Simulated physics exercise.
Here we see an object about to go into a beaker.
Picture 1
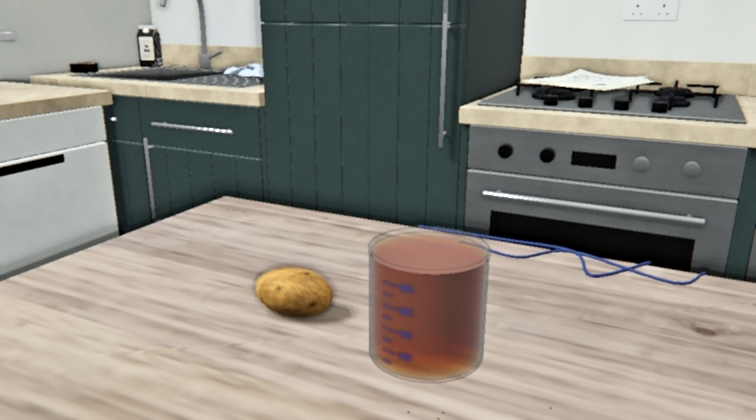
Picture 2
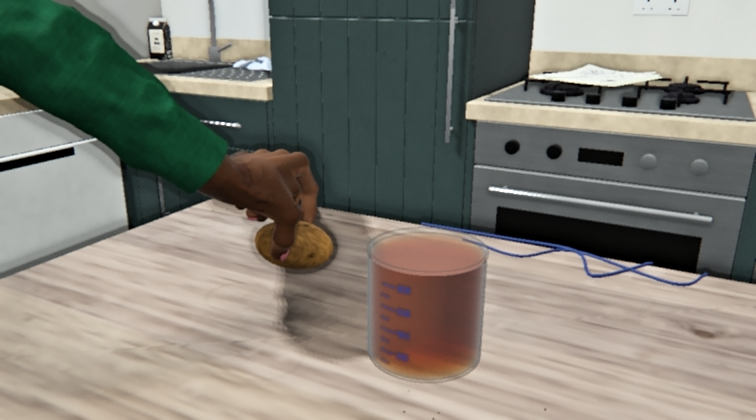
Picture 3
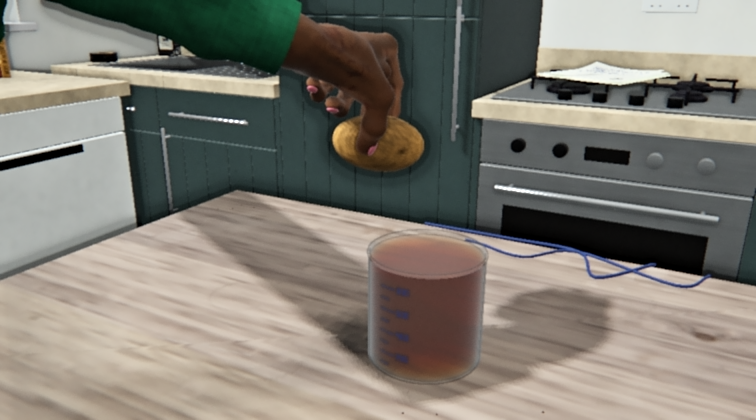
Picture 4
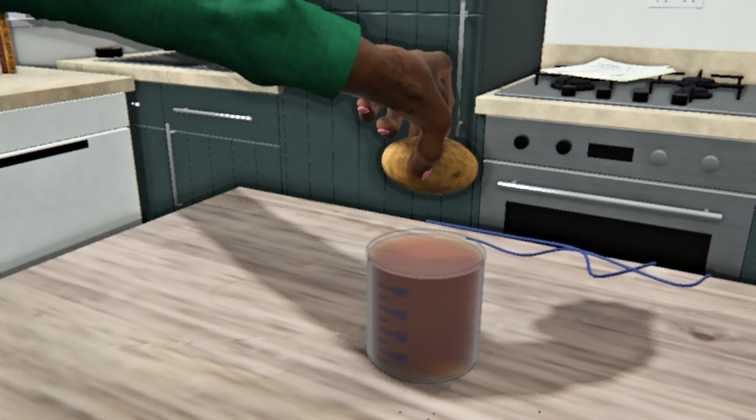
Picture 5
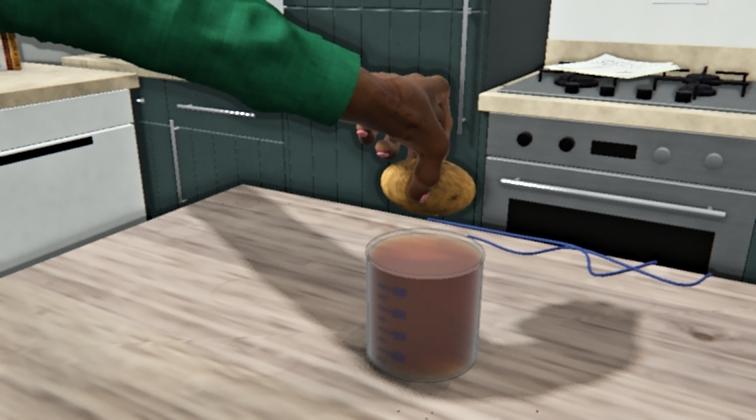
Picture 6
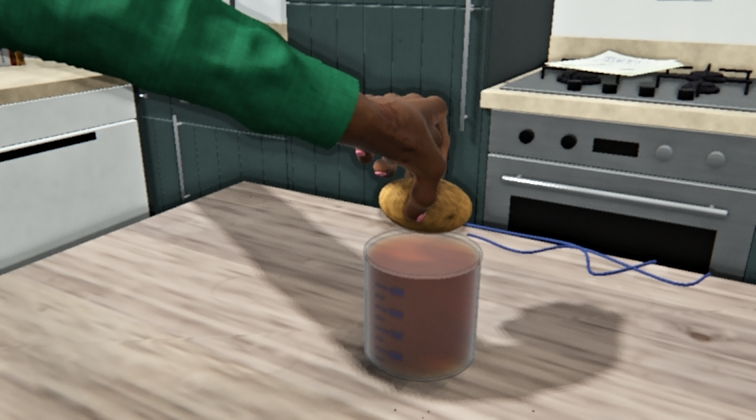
A clear beaker nearly full of reddish-brown liquid stands on a pale wooden top in a kitchen, seen from slightly above. A brown potato lies to its left, a blue cord trails behind it, and dark green cupboards and a silver oven stand beyond. A green-sleeved arm reaches in from the left, lifts the potato, carries it rightward and lowers it just above the liquid, while the view shifts slightly.
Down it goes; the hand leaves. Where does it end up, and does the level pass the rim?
Iced tea: Looks like it won't stay up at all; beaker: Looks like it won't hold it all.
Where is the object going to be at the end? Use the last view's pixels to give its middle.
Resting centre, last frame: About (420, 323).
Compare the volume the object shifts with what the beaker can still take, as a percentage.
Estimated share: Near 260 %.
Shortly, the potato enters the iced tea; the beaker is full to the brim; the top is wet.
Then, the potato goes on down; the beaker is full to the brim; the top is wet.
At the finish, the potato is at the bottom; the beaker is full to the brim; the top is wet.
